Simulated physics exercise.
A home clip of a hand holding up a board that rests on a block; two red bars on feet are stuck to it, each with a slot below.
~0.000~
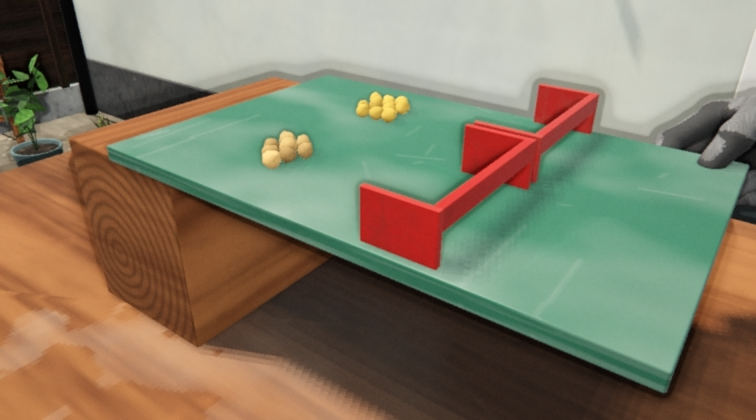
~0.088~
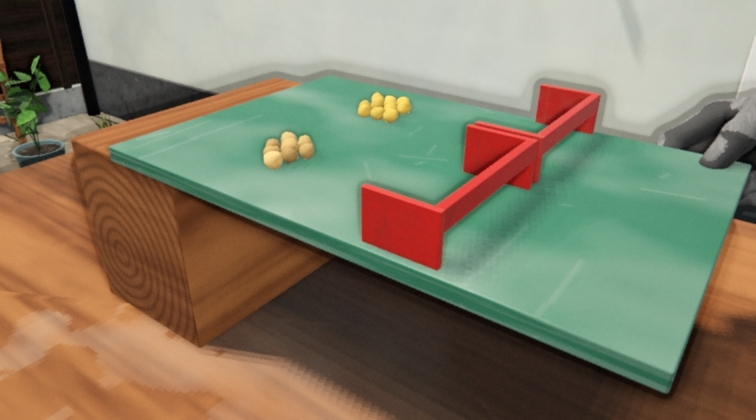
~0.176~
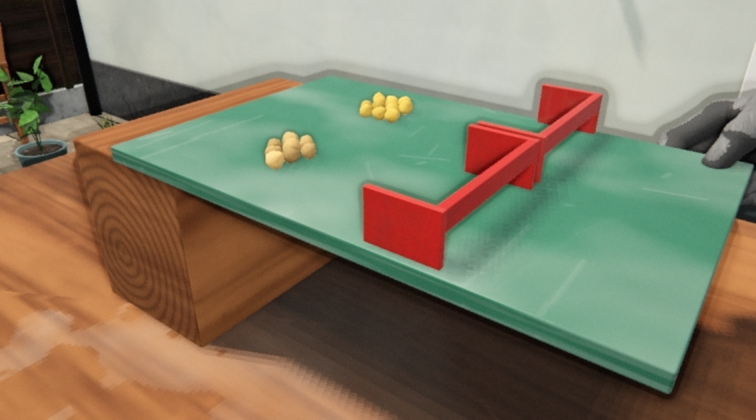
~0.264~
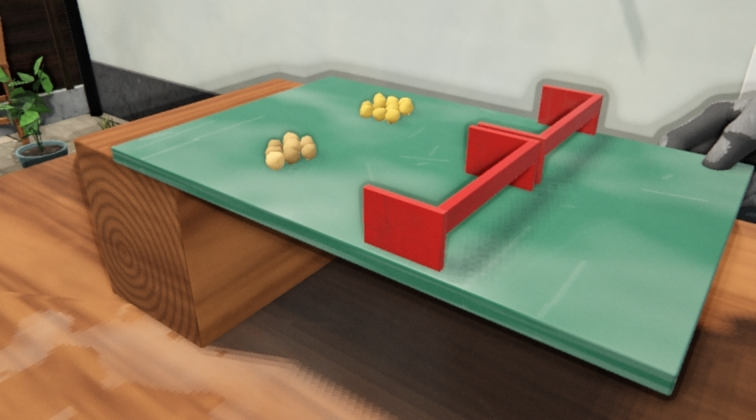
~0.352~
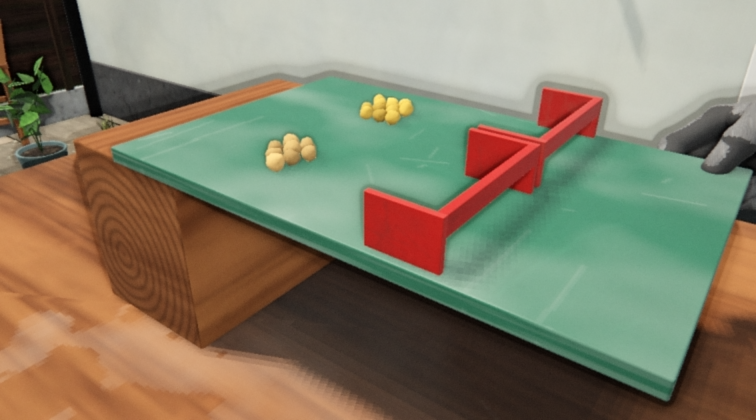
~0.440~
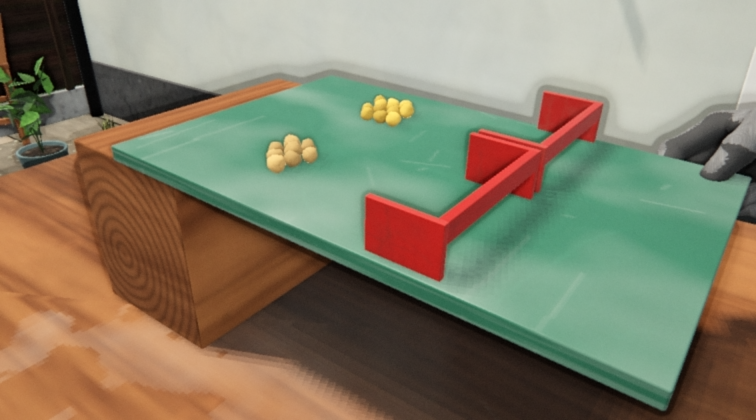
Green board with red barriers and two small piles of yellowish balls resting on a wooden block, its right end dipping slightly.
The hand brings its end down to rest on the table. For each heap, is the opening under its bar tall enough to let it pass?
The front portion escapes, the back portion escapes.
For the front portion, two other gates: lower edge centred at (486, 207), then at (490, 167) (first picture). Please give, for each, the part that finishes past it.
First try 0 %, second try 100 %.
After 0.85 s, board sloping at 9°; front portion where it was; back portion where it was.
After 1.36 s, board sloping at 20°; front portion on its way down; back portion on its way down.
After 1.92 s, board resting at 28°; front portion all past its gate; back portion all past its gate.
At rest (2.5 s), board resting at 29°; front portion all past its gate; back portion all past its gate.
